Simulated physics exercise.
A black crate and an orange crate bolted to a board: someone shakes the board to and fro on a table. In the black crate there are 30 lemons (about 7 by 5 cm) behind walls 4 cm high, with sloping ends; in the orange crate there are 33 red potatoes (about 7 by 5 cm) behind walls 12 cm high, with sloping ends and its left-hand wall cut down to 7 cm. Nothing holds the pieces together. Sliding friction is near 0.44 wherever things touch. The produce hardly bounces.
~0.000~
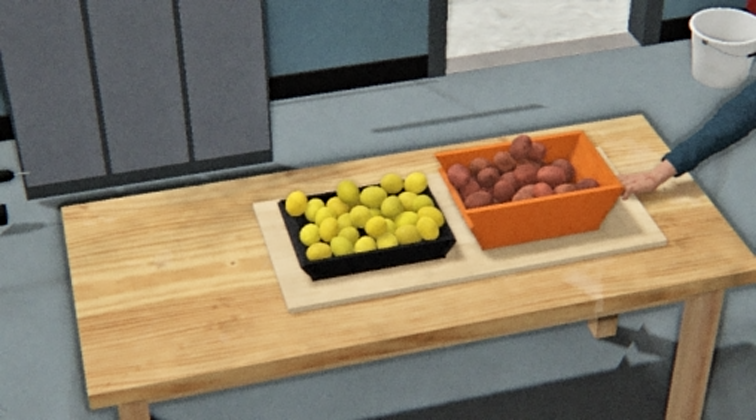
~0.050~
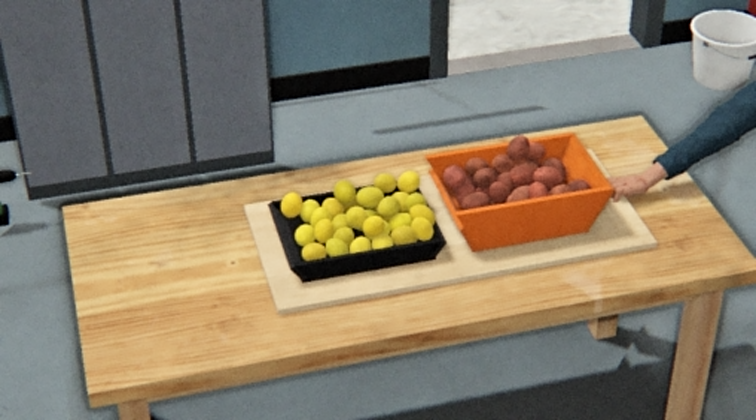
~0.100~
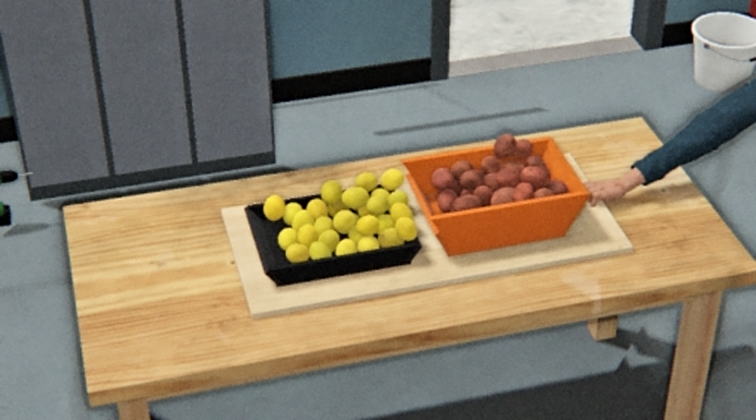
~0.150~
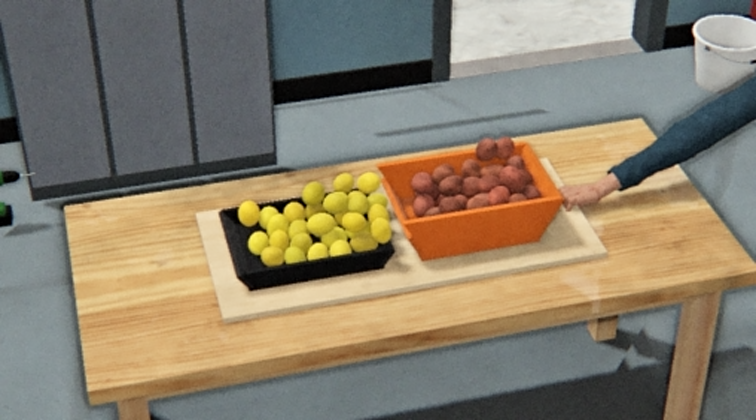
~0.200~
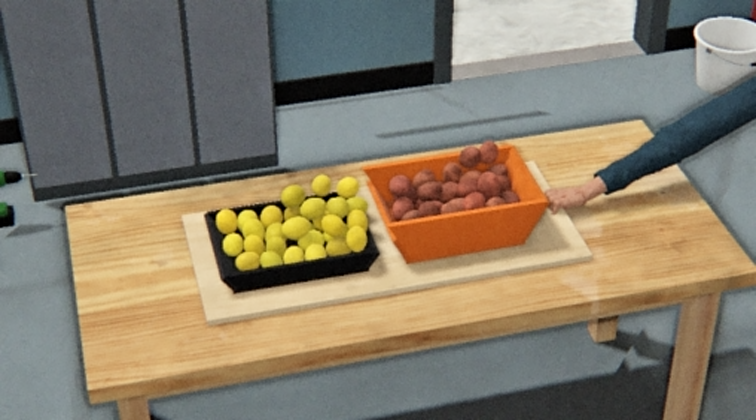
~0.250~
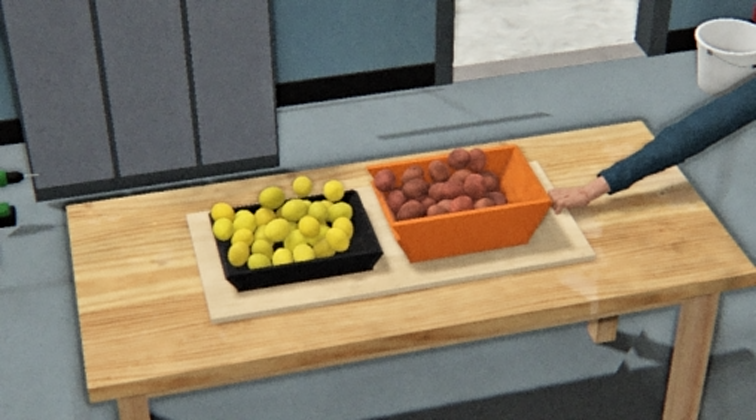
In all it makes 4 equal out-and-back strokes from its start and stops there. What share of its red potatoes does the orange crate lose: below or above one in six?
The orange crate loses more than one in six of its red potatoes.
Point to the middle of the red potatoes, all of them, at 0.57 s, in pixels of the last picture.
Near (497, 189).
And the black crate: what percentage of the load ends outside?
Lost: Black crate 70 per cent.
After 0.57 s, the black crate is down by 11 of 30 and the orange crate is down by 1 of 33.
After 0.96 s, the black crate is down by 14 of 30 and the orange crate is down by 4 of 33.
After 1.51 s, the black crate is down by 18 of 30 and the orange crate is down by 8 of 33.
When it is over (at 2.22 s), the black crate is down by 21 of 30 and the orange crate is down by 15 of 33. Asked share, 15 of 33, 45 per cent.
